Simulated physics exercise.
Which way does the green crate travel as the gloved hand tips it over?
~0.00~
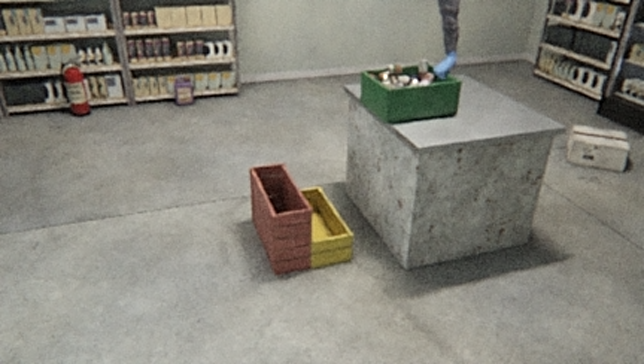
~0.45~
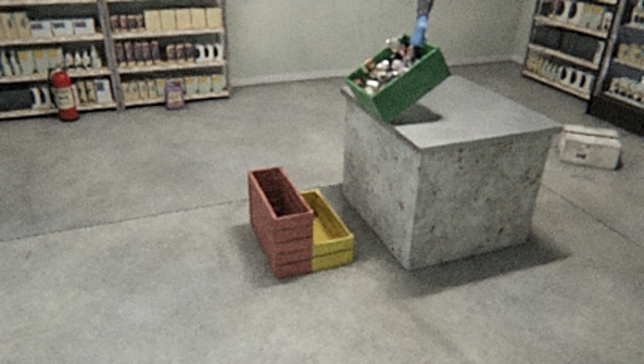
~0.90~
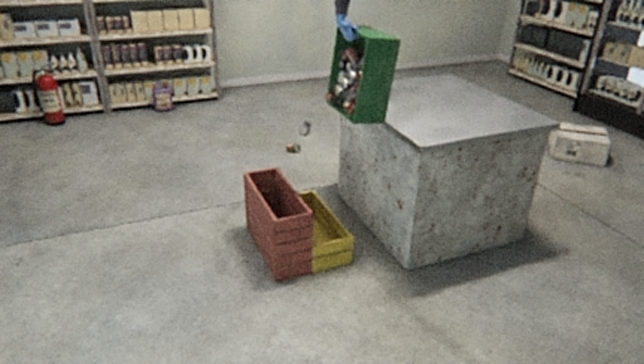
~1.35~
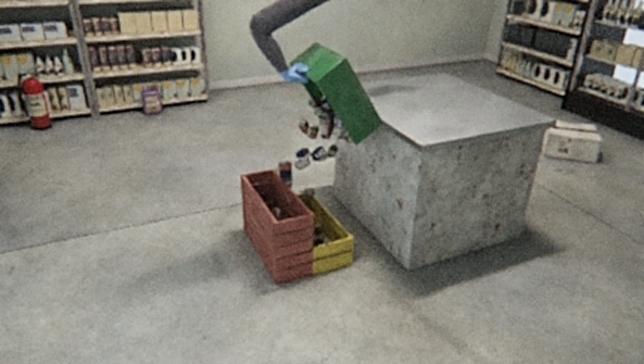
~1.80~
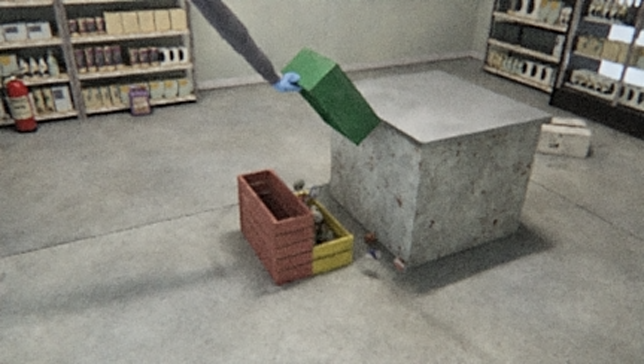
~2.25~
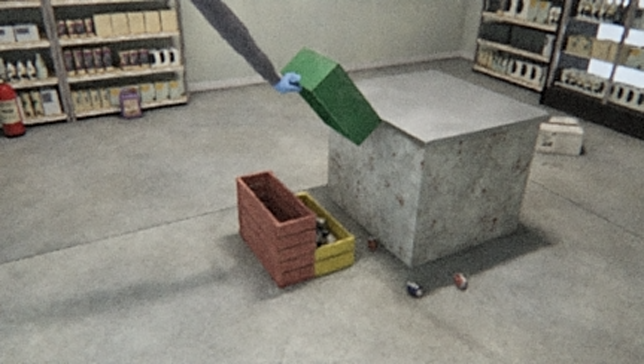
It moves to the left, tipping over the edge of the grey block above the bins.
Shop interior with a gloved hand tipping small cans from a green crate, most landing in a yellow bin, three on the floor.
